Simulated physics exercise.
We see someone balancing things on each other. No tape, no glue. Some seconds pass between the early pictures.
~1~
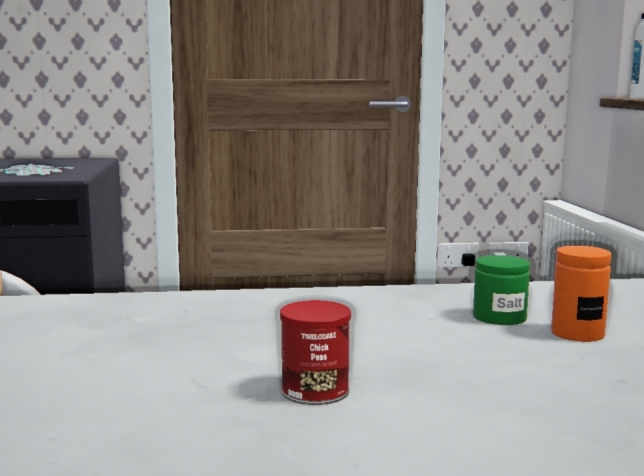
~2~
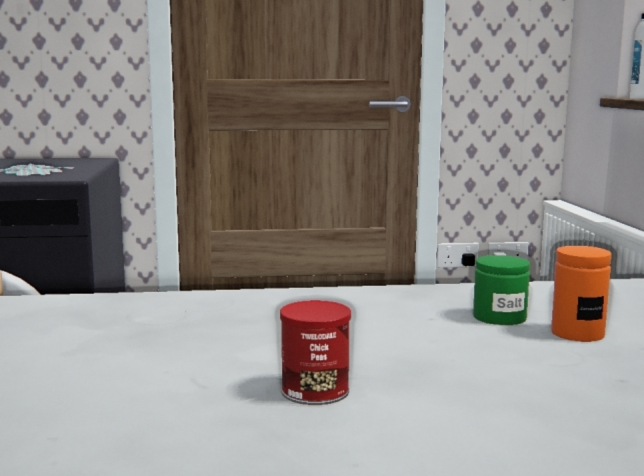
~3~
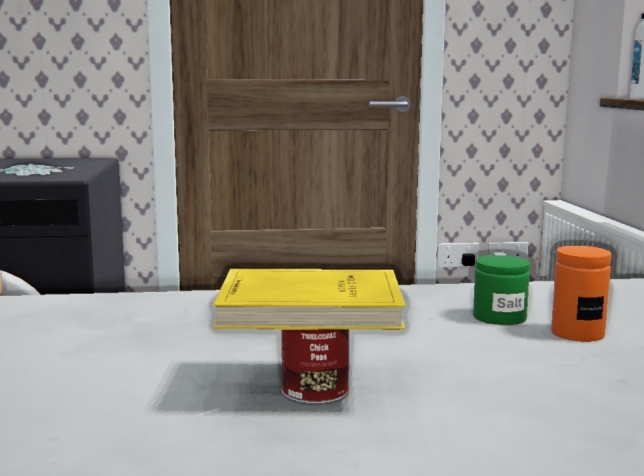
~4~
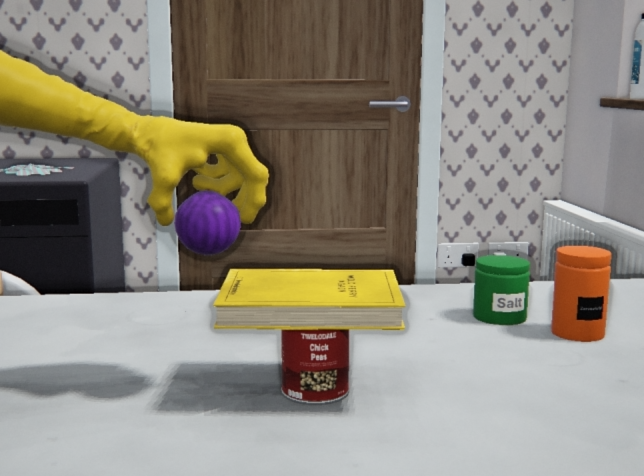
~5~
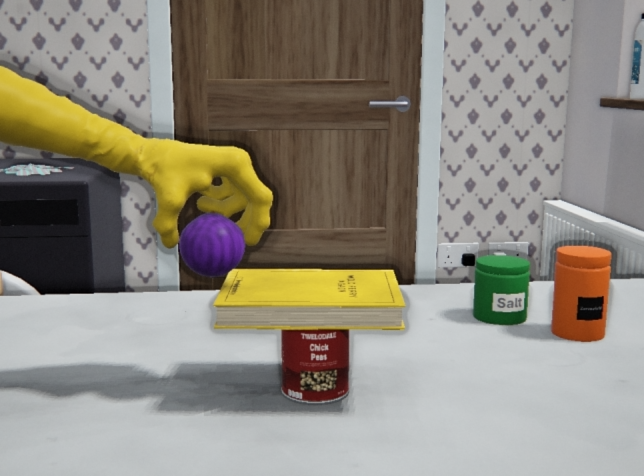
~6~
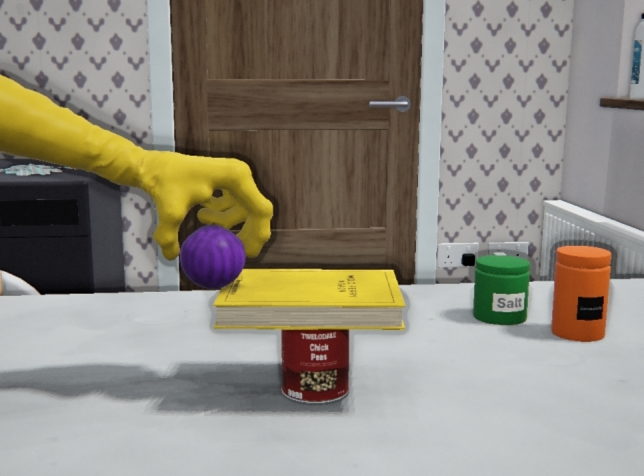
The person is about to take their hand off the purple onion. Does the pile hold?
Outcome: The pile comes apart.
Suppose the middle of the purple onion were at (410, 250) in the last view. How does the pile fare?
Then it comes apart.
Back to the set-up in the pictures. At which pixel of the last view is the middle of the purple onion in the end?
At about (162, 363).
Then, 0.40 s on from there, purple onion now fallen.
Then, 0.50 s on from there, things are still on the move.
In the end, fallen, purple onion; the other 4 unmoved. At the end, from the last picture's camera, purple onion near (162, 364). The pile gives way.
